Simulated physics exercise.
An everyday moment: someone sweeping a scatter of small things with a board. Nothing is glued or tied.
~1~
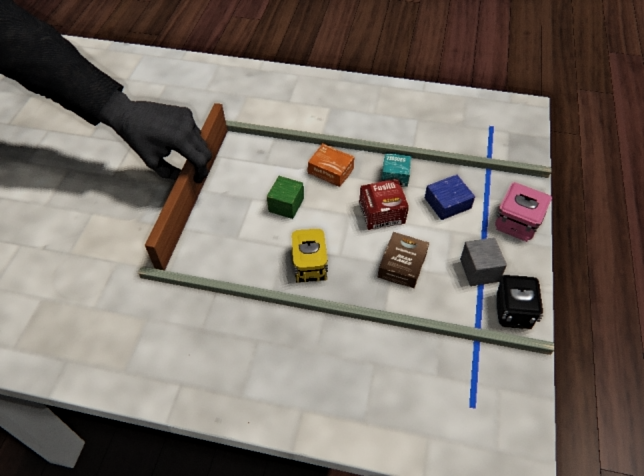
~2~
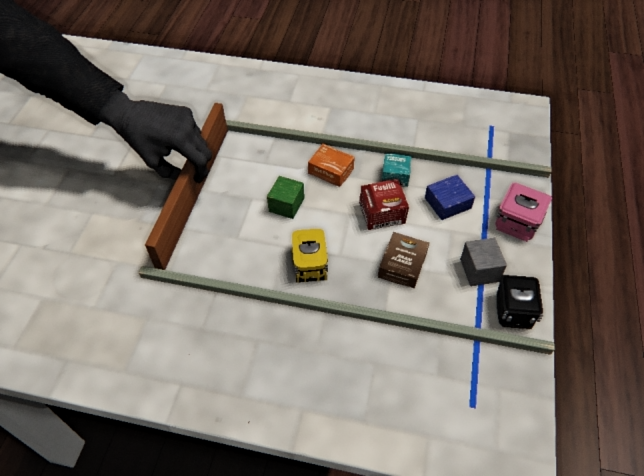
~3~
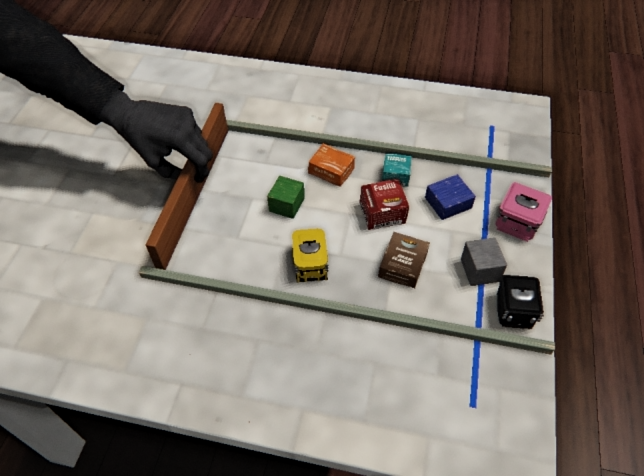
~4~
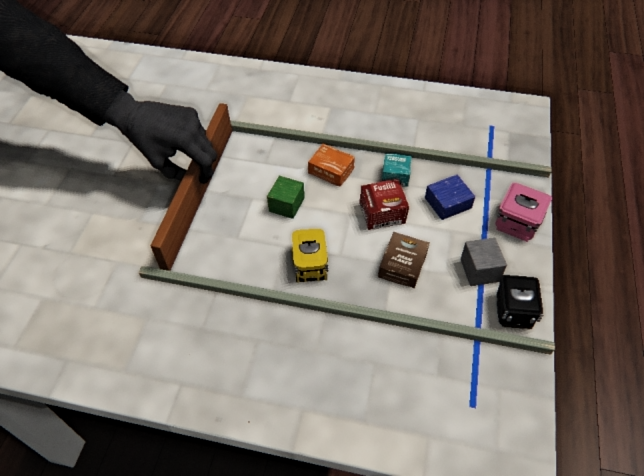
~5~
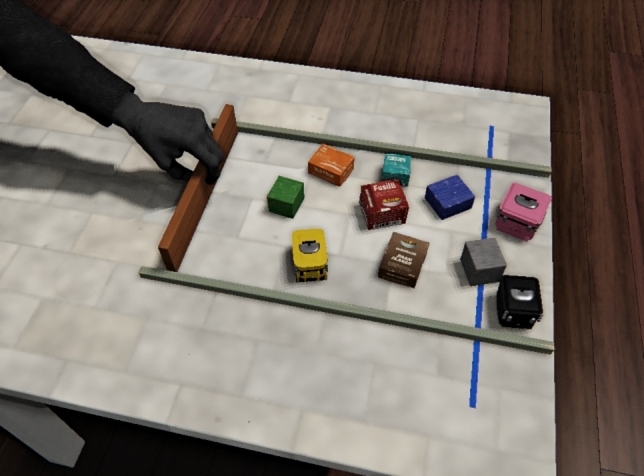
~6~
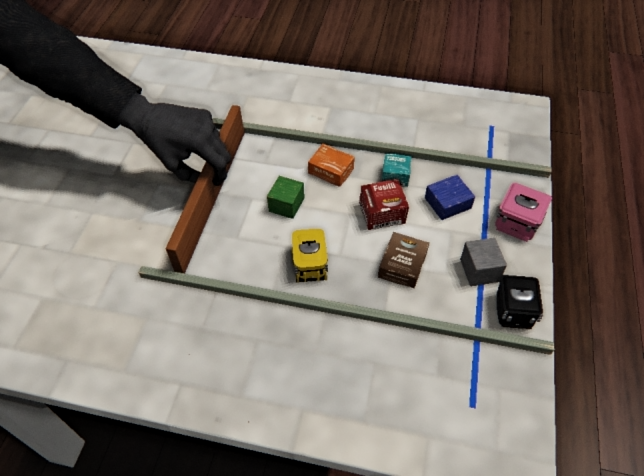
We see a dark-gloved hand holding a wooden board upright between two rails on a pale tabletop, left of scattered small boxes and blocks; after staying nearly still, it slides the board slightly right, while the objects remain unmoved.
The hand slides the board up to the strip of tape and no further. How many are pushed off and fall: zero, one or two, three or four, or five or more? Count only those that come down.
In the end the number that fall off is three or four.
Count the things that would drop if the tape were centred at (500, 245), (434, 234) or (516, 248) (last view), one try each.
In that order 4, 0 and 7.
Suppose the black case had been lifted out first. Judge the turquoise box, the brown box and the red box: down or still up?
The turquoise box stays on; the brown box remains up; the red box is kept.
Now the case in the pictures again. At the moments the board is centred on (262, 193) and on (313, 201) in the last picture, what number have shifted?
First 0, then 3.
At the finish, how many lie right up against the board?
It touches 3.
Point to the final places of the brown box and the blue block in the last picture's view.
The brown box at (536, 285), the blue block at (539, 212).
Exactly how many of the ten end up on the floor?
The count is 3.
Soon after, none off yet; pink case at rest near (522, 212); black case at rest near (518, 302); grey block at rest near (483, 262).
Then, none off yet; pink case moved a little near (537, 218); black case moved a little near (531, 307); grey block moved about its own width near (529, 271).
At rest, the number that fall off is three or four; fallen, grey block, black case and pink case.
